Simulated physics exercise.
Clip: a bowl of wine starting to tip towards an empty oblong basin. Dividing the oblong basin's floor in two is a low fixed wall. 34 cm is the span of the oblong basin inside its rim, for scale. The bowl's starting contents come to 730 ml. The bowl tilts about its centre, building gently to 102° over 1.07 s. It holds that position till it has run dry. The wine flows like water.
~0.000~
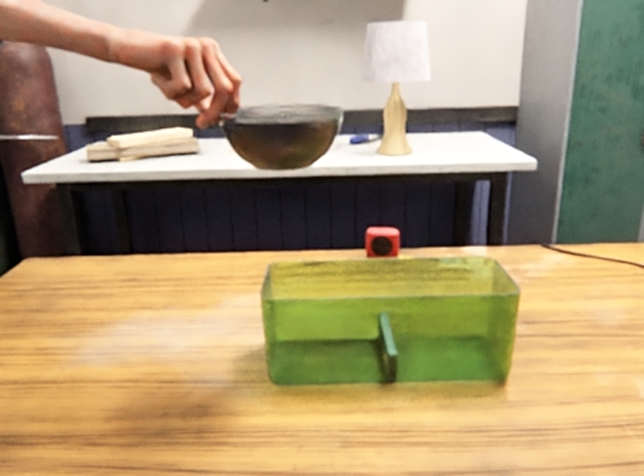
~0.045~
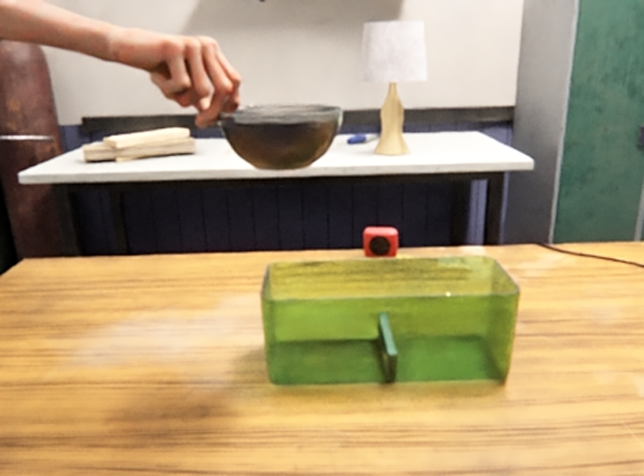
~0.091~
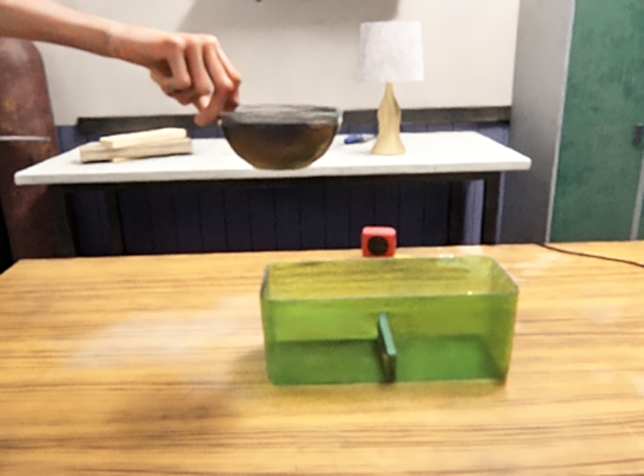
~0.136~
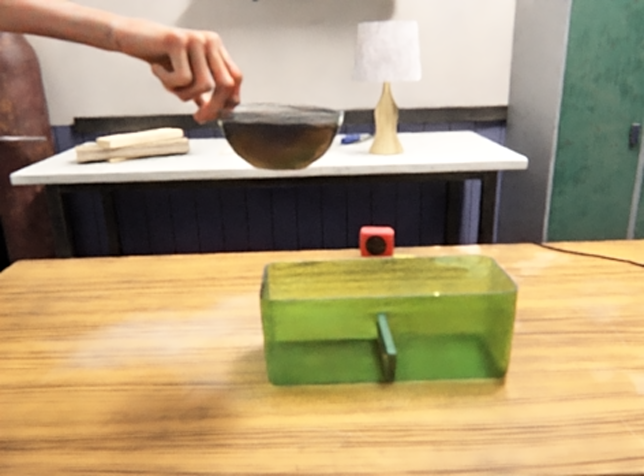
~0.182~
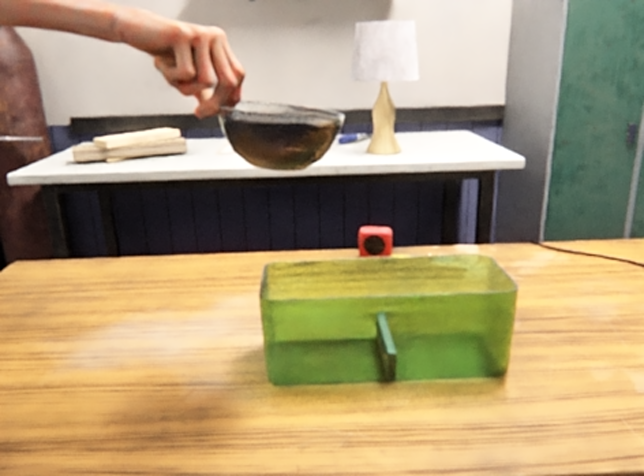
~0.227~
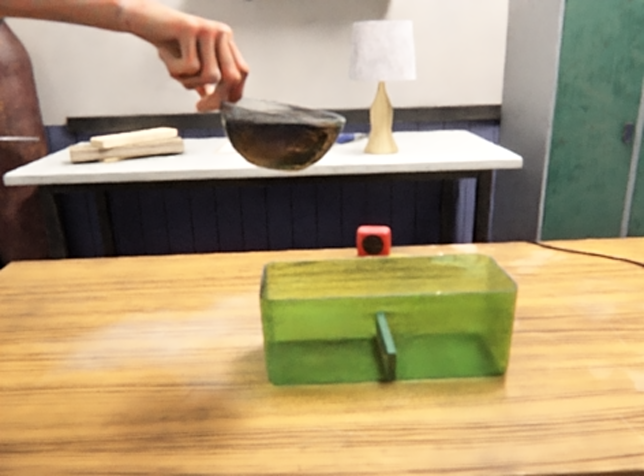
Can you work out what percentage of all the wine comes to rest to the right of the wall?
I would put it at 70 per cent.
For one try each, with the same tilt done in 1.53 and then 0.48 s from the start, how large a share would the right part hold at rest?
The first try gives 75 percent and the second 45 percent.
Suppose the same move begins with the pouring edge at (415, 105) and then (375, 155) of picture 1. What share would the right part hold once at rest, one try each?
Near 85 in a hundred on the first go and near 80 in a hundred on the second.
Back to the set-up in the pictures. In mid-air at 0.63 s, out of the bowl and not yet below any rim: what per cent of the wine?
Around 44 percent.
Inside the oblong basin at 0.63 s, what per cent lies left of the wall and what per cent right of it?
I'd say some 2 on the left and some 12 on the right.
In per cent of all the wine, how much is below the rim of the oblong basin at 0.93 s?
It works out near 88 per cent.
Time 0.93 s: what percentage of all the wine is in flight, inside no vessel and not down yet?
Roughly 10 %.
Then, 0.63 s in, the tilt is 65° and 41 per cent is still to pour, 2 is left of the wall and 12 right of it.
Then, 0.93 s in, the tilt is 97° and 1 per cent is still to pour, 18 is left of the wall and 70 right of it.
Then, 1.23 s in, the tilt is 102° and 0 per cent is still to pour, 28 is left of the wall and 71 right of it.
Then, 1.57 s in, the tilt is 102° and 0 per cent is still to pour, 29 is left of the wall and 70 right of it.
Finally, 29 per cent lies left of the wall, 70 right of it and 1 outside.
